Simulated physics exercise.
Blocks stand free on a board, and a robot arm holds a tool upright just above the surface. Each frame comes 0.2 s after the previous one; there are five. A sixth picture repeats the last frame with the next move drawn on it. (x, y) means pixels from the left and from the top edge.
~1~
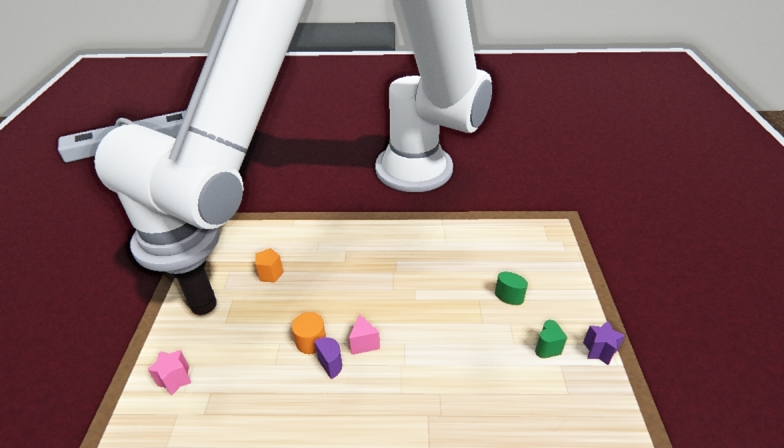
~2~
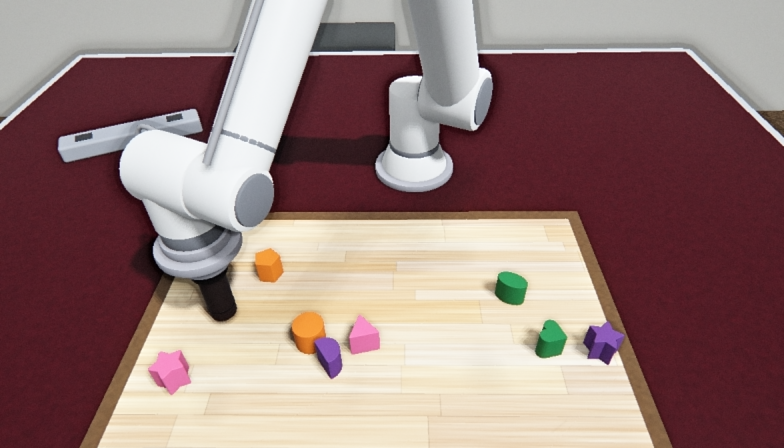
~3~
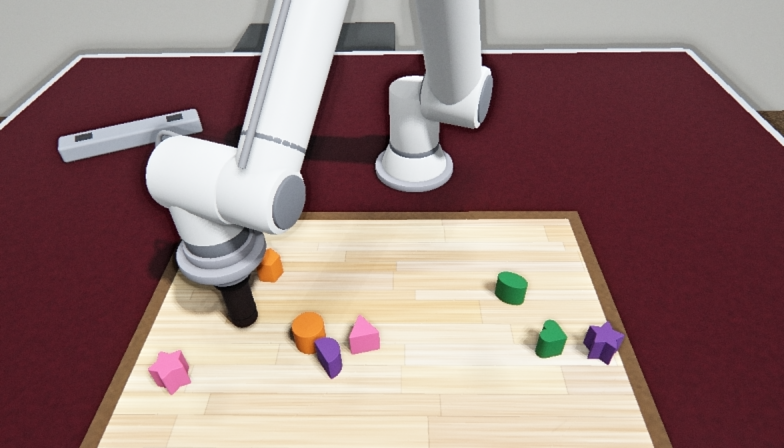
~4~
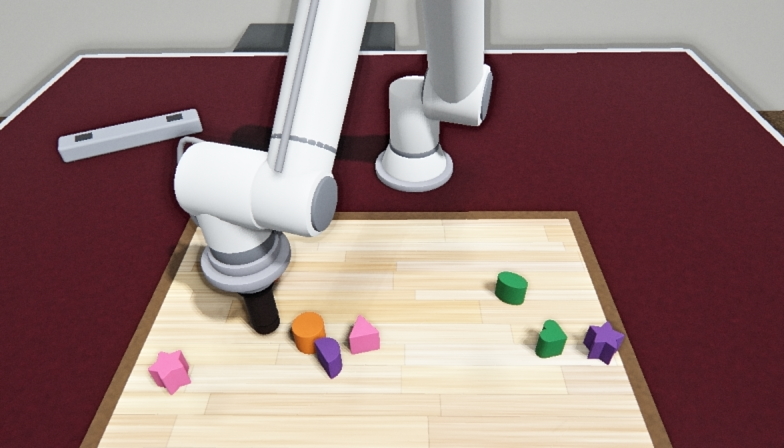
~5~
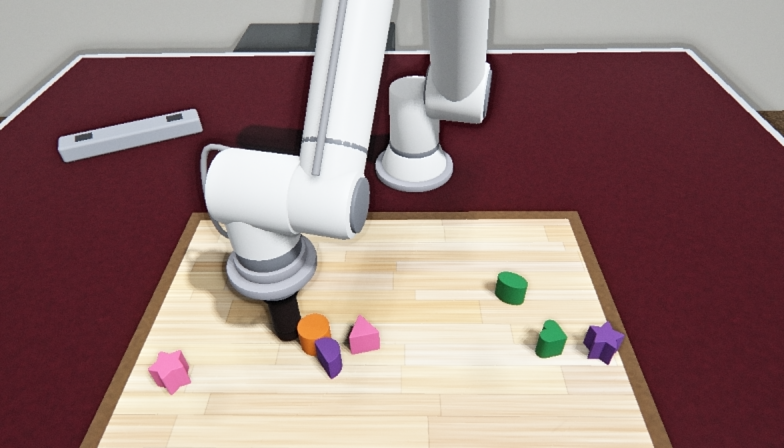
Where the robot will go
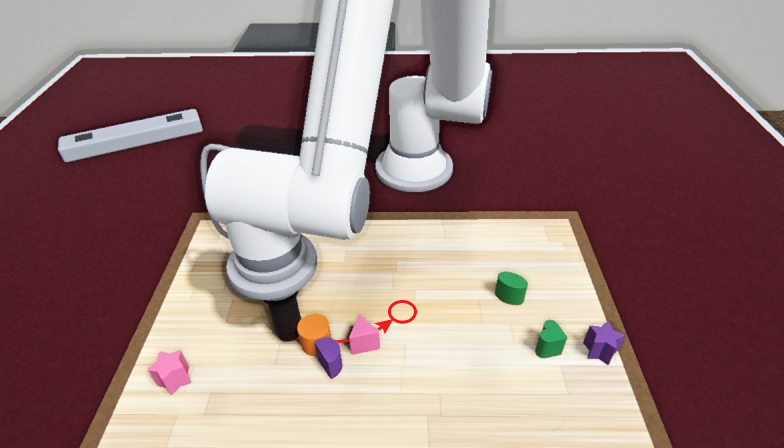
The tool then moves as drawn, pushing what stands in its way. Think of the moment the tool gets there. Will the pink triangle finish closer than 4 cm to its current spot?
Short answer: No.
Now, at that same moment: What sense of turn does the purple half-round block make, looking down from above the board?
It spins with the clock.
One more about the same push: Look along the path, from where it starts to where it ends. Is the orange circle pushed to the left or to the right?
It gets pushed right.
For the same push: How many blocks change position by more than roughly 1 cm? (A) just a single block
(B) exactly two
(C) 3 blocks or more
(C)
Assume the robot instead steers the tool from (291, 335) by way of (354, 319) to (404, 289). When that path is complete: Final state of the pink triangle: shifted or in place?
Shifted out of place.
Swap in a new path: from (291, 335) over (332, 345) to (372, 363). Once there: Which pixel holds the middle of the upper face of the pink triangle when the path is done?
I'd expect the centre of its top face to be at (389, 326).
Drawn move, from (291, 335) over (330, 342) and (371, 333) to (402, 312).
On the path given first. One third of the way, tool at (330, 338); orange circle at (354, 336); purple half-round block at (339, 359), turned 25° clockwise; pink triangle at (379, 327), turned 55° anticlockwise.
Two thirds of the way, tool at (371, 329); orange circle at (372, 342); purple half-round block at (339, 359), turned 25° clockwise; pink triangle at (398, 326), turned 40° anticlockwise.
At the end, tool at (402, 308); orange circle at (372, 342); purple half-round block at (339, 359), turned 25° clockwise; pink triangle at (404, 325).
